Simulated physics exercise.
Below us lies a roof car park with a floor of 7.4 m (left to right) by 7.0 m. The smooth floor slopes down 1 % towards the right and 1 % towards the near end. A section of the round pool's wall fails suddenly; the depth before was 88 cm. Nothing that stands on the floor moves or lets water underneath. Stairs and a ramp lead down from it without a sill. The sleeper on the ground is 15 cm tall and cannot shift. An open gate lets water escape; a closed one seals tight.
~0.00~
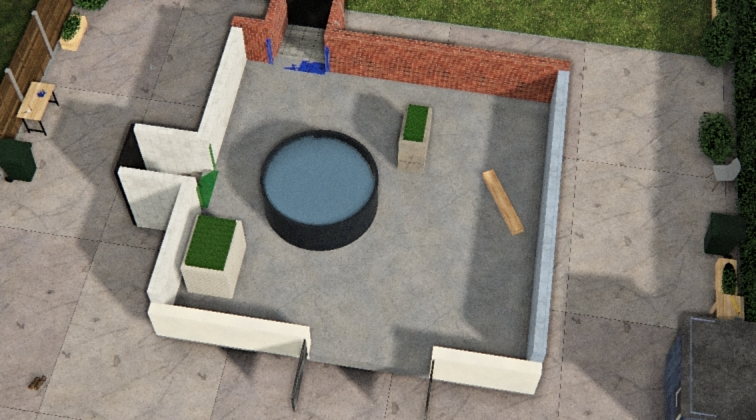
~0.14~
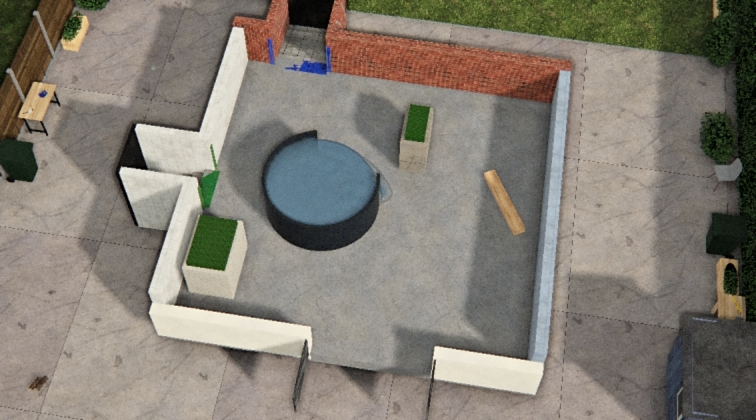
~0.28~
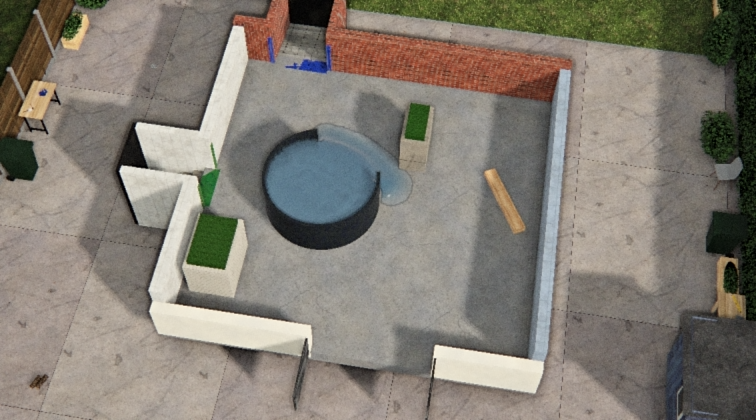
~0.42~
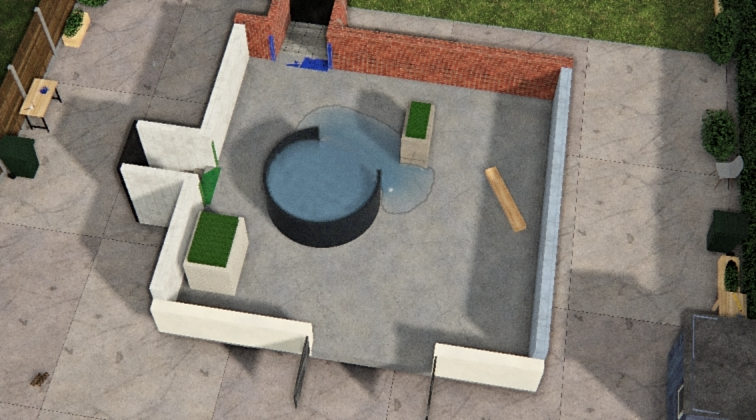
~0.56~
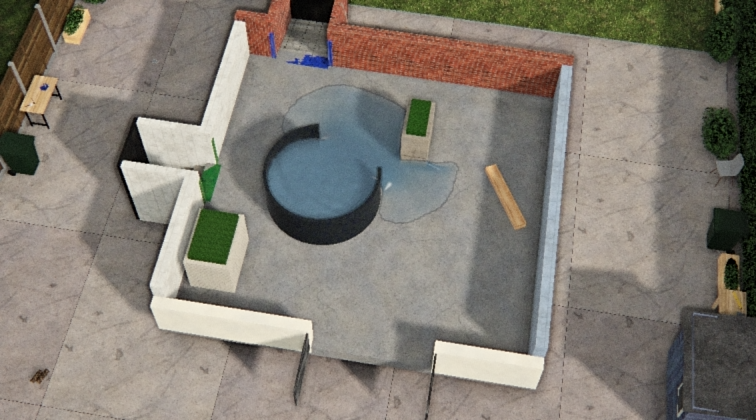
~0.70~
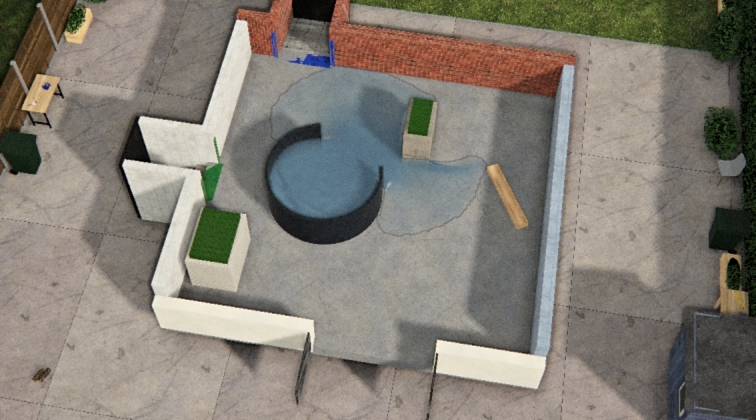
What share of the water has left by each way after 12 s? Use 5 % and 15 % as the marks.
The gate takes between 5 and 15 %; the stair shaft (marked green) takes not even 5 %; the down ramp (marked blue) takes between 5 and 15 %.
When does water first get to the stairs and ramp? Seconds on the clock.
Stairs 3.6 s, ramp 0.9 s.
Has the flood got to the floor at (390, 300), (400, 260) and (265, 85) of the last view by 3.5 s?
In that order: Not reached, not reached, flooded.
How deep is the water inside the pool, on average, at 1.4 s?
Roughly 47 cm on average.
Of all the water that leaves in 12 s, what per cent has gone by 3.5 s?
About 20 per cent.
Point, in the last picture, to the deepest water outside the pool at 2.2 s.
Near (382, 79).
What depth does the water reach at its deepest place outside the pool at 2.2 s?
Up to some 48 cm.
After 1.4 s water covers 30 % of the floor and is deepest (57 cm) near (397, 81); gone so far, the gate 0 %, the stair shaft (marked green) 0 %, the down ramp (marked blue) 1 %.
After 2.2 s water covers 40 % of the floor and is deepest (48 cm) near (382, 79); gone so far, the gate 0 %, the stair shaft (marked green) 0 %, the down ramp (marked blue) 2 %.
After 3.5 s water covers 60 % of the floor and is deepest (32 cm) near (555, 98); gone so far, the gate 0 %, the stair shaft (marked green) 0 %, the down ramp (marked blue) 4 %.
After 7.0 s water covers 90 % of the floor and is deepest (20 cm) near (519, 209); gone so far, the gate 2 %, the stair shaft (marked green) 1 %, the down ramp (marked blue) 8 %.
After 12.0 s water covers 100 % of the floor and is deepest (14 cm) near (537, 277); gone so far, the gate 11 %, the stair shaft (marked green) 2 %, the down ramp (marked blue) 10 %.
